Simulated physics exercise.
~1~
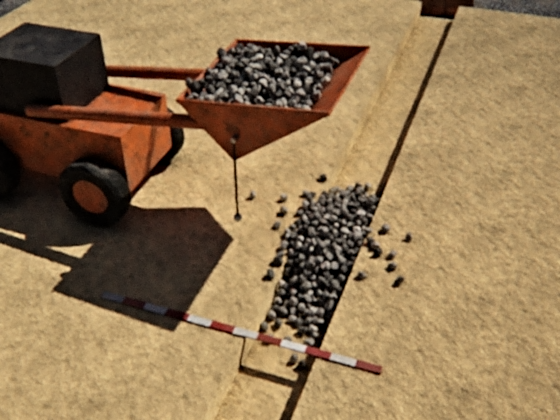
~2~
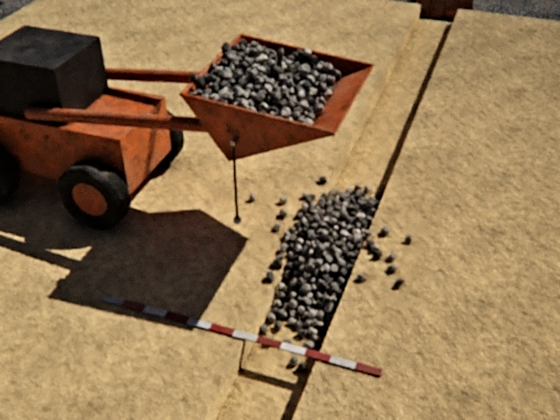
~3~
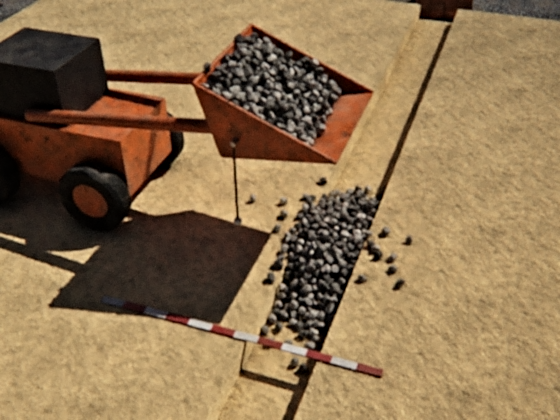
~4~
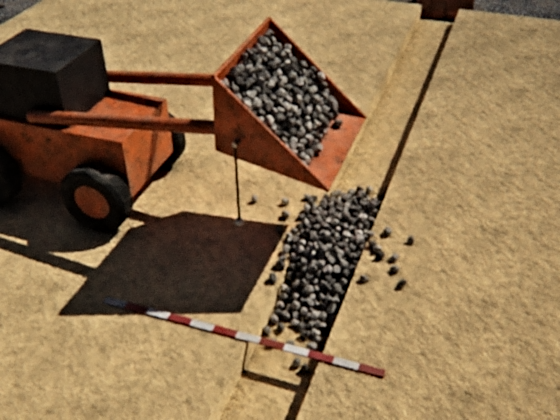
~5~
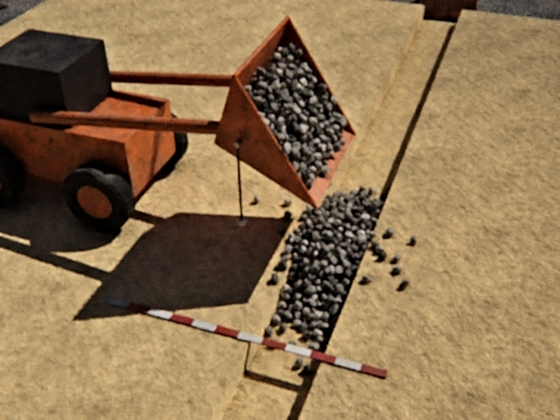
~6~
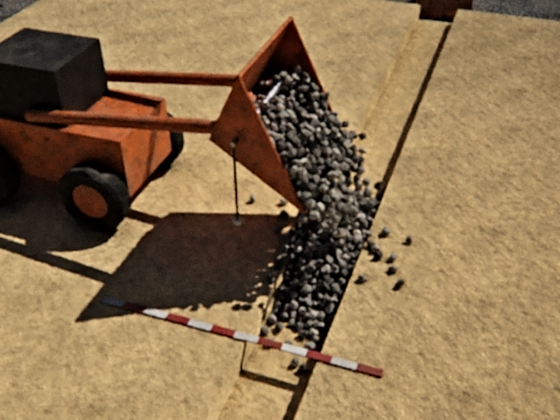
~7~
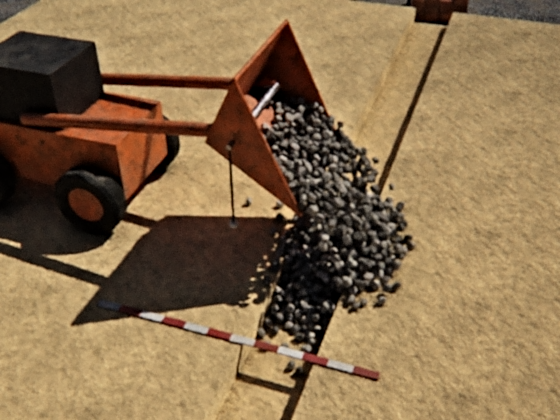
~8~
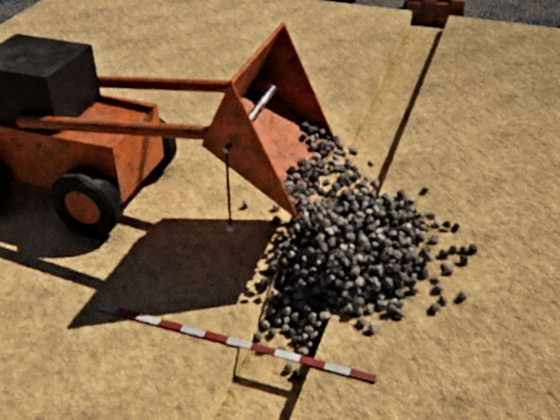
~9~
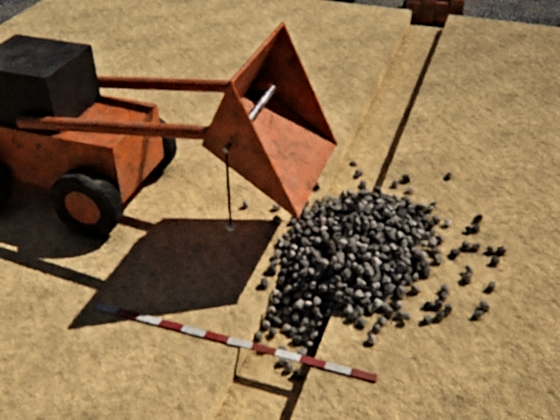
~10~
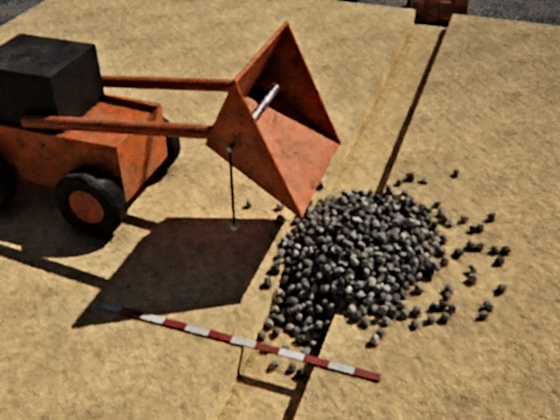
At first, an orange loader with a black block on top holds a raised bucket full of dark grey stones beside a narrow trench, where an earlier heap already lies near a red and white striped staff. The bucket tips gradually forward to the right, its stones staying inside until it leans steeply. Then they slide over the lip and pour onto the heap, spreading across the trench and onto the sand beyond. The bucket stops tilting and empties completely. Finally, it hangs still above a broad pile covering part of the trench, with stray stones scattered to the right.
